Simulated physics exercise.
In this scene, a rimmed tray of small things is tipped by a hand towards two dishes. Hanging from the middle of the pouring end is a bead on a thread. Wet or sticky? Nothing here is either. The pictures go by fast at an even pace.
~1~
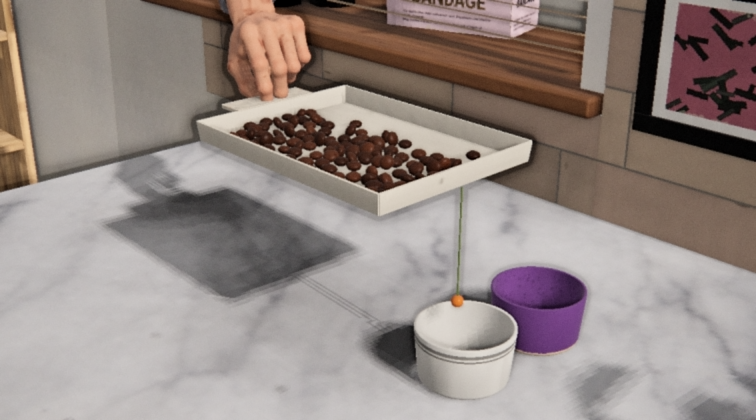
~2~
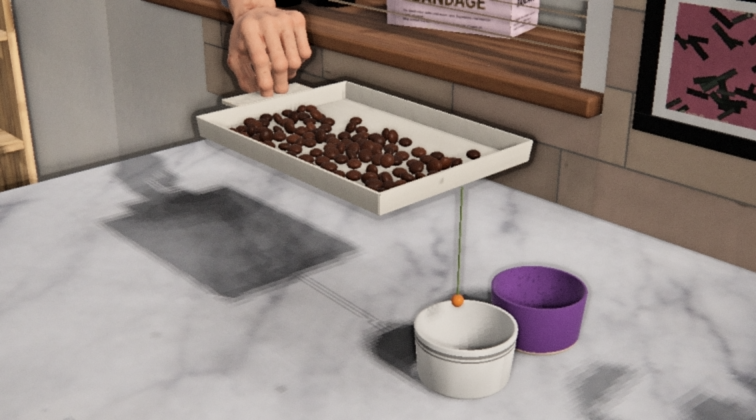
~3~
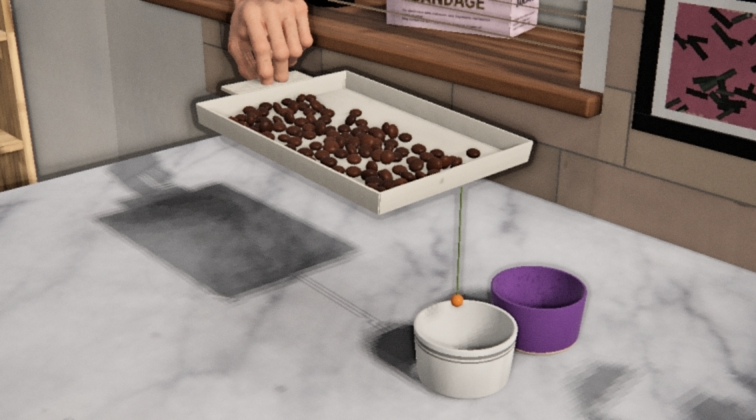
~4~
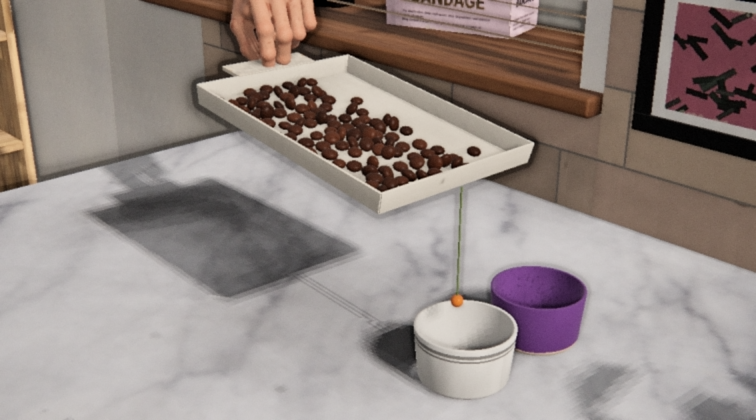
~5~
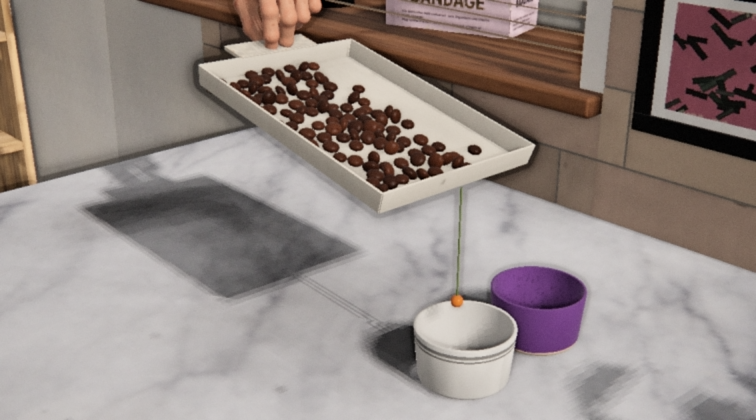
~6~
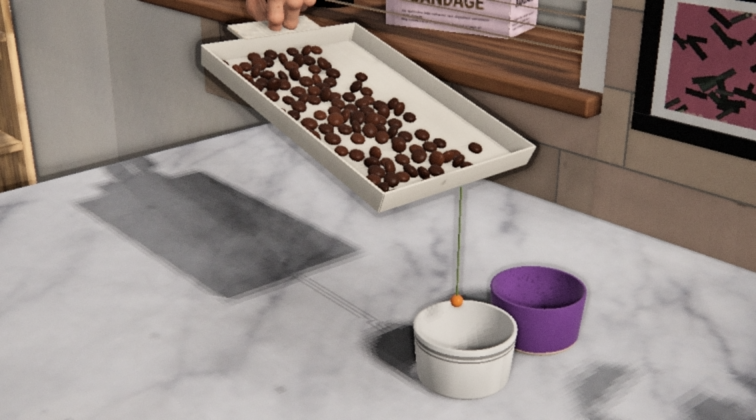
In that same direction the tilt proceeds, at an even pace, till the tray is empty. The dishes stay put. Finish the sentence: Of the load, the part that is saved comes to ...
Less than half of it.
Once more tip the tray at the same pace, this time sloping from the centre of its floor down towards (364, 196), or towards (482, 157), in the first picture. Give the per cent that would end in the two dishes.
The share is 0 per cent in the first and 70 per cent in the second.
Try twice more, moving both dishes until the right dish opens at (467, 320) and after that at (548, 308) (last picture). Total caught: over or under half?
Result, first setup: The minor share; second setup: The bulk.
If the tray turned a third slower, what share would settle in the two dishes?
Something like 30 percent, give or take.
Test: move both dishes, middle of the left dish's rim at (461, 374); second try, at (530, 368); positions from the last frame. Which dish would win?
In turn: The right-side dish; the left-side dish.
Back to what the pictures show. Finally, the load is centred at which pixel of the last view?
About (530, 394).
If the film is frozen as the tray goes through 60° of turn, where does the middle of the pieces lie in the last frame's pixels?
Look about (449, 146) in the last picture.
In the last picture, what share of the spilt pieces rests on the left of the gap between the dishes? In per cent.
Left fraction: Around 20 per cent.
Just after the last frame, tray tipped steeply; every one on the tray.
A moment on, tray tipped right over; roughly a third on the tray; about a tenth in the left dish; just a few in the right dish; roughly a third outside both; about a tenth in the air.
Further on, tray tipped past a quarter turn; roughly a quarter in the left dish; about a tenth in the right dish; roughly two thirds outside both.
When it is over, tray tipped past a quarter turn; roughly a quarter in the left dish; about a tenth in the right dish; the larger part outside both.
